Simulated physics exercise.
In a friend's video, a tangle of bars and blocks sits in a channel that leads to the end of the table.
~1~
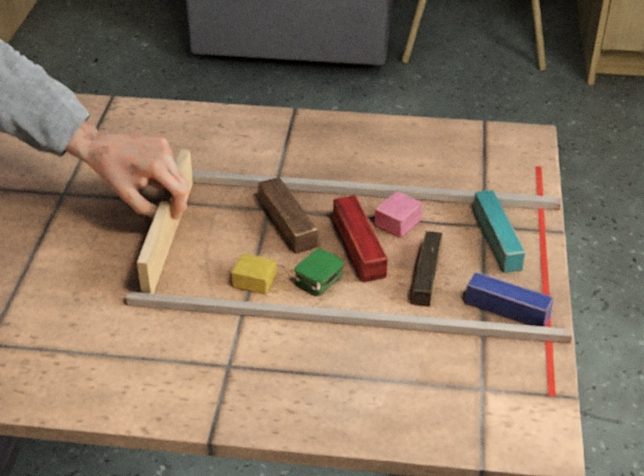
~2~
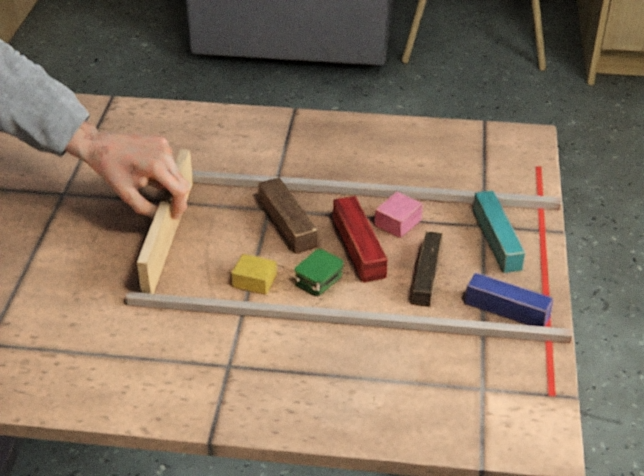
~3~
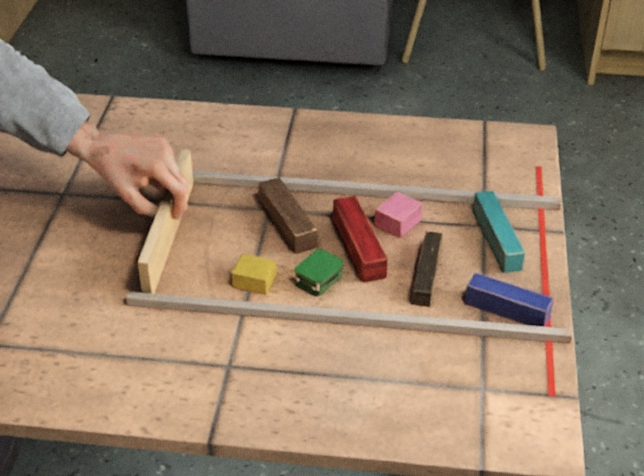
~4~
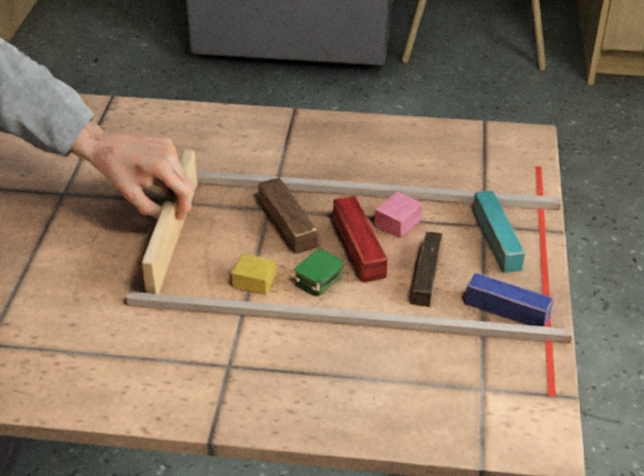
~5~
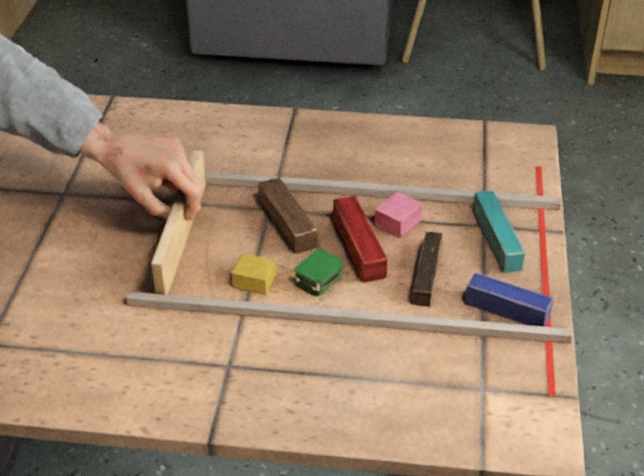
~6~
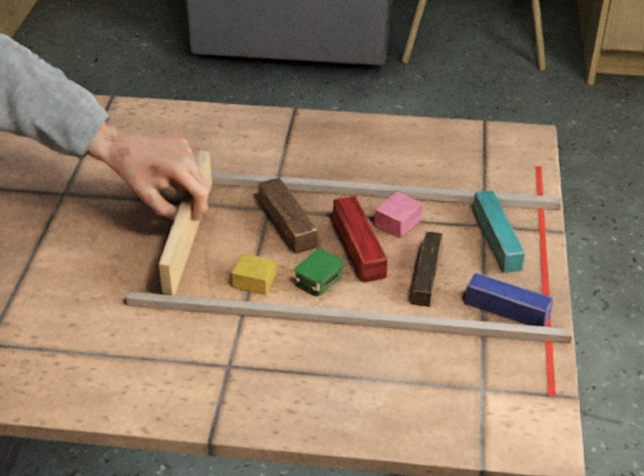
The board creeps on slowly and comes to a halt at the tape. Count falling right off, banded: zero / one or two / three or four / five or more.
Band: Five or more.
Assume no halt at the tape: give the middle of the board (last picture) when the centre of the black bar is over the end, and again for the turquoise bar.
For the black bar, about (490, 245); for the turquoise bar, about (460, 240).
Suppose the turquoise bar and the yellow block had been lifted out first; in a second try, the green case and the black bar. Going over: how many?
First 4, second 4.
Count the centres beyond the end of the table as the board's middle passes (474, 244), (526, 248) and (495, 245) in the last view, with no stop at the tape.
Middles past end - pos 1: 2, pos 2: 6, pos 3: 3.
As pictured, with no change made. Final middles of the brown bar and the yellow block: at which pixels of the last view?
In the last picture the brown bar sits at (557, 237) while the yellow block sits at (567, 298).
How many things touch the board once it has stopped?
The count in contact is 2.
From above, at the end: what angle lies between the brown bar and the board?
Angle: Roughly 0 degrees.
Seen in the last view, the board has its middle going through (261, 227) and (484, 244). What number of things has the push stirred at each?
The first number is 2, the next one 8.
Soon after, none off yet; blue bar at rest near (509, 301); turquoise bar at rest near (498, 231); black bar moved a little near (443, 269).
At rest, the number that fall off is five or more; fallen, green case, red stick, pink block, black bar, turquoise bar and blue bar.
